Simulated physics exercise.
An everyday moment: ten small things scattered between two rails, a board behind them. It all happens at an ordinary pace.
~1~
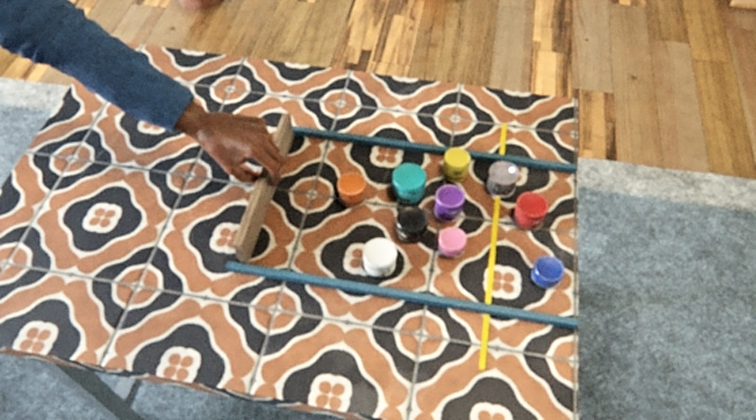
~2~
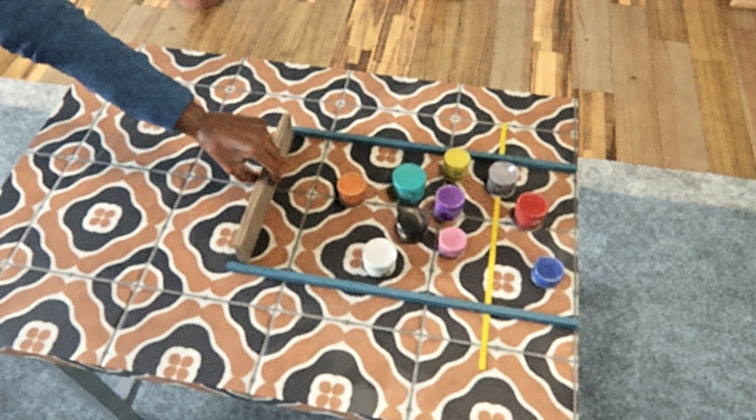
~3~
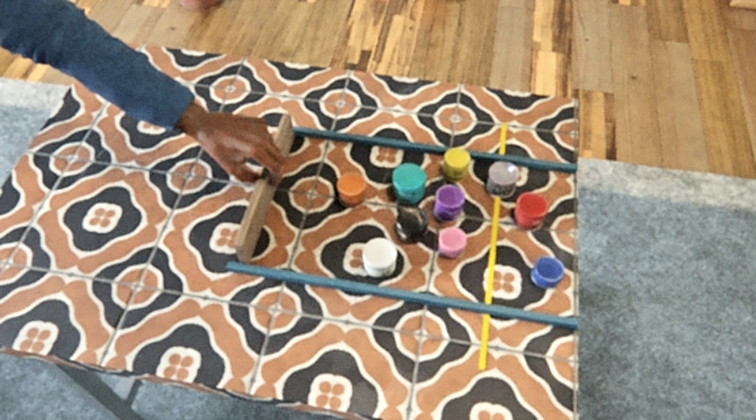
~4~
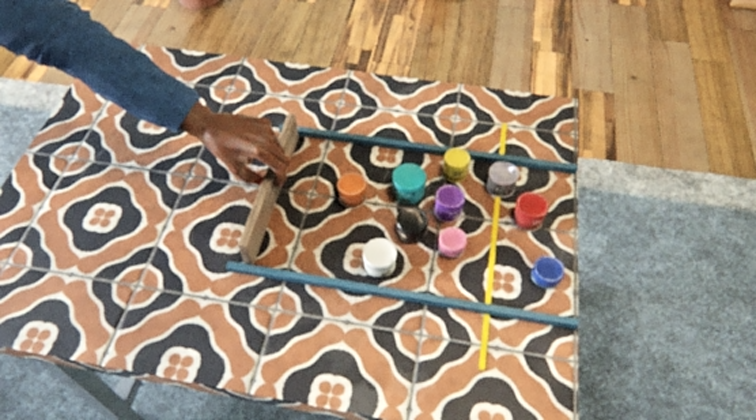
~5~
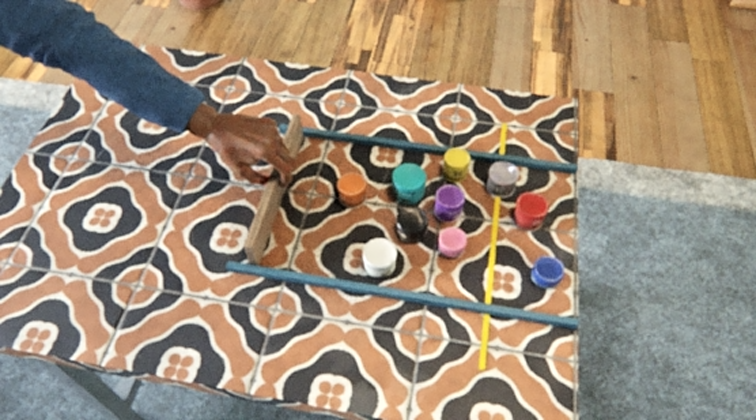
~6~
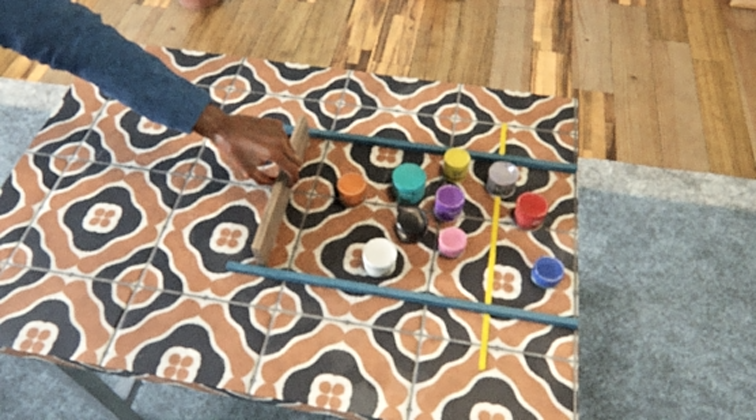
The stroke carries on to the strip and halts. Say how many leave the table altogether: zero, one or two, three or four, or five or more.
As it turns out, the number that fall off is zero.
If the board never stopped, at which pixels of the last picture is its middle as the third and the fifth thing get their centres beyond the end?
At (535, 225) for the third, at (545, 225) for the fifth.
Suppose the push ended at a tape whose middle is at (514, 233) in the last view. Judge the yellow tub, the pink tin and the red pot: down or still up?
The yellow tub holds on, the pink tin stays on, the red pot tumbles off.
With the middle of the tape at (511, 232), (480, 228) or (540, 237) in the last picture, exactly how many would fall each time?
Down on the floor: 1, 0 and 4.
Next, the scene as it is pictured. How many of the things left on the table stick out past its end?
1 of them.
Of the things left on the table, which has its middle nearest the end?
The red pot ends nearest.
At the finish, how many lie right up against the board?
In contact: 5.
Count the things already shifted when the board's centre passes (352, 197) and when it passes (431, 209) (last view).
First 1, then 7.
A little later, none off yet; blue pot at rest near (548, 273); red pot at rest near (530, 212); grey tin at rest near (502, 180).
When it is over, the number that fall off is zero.
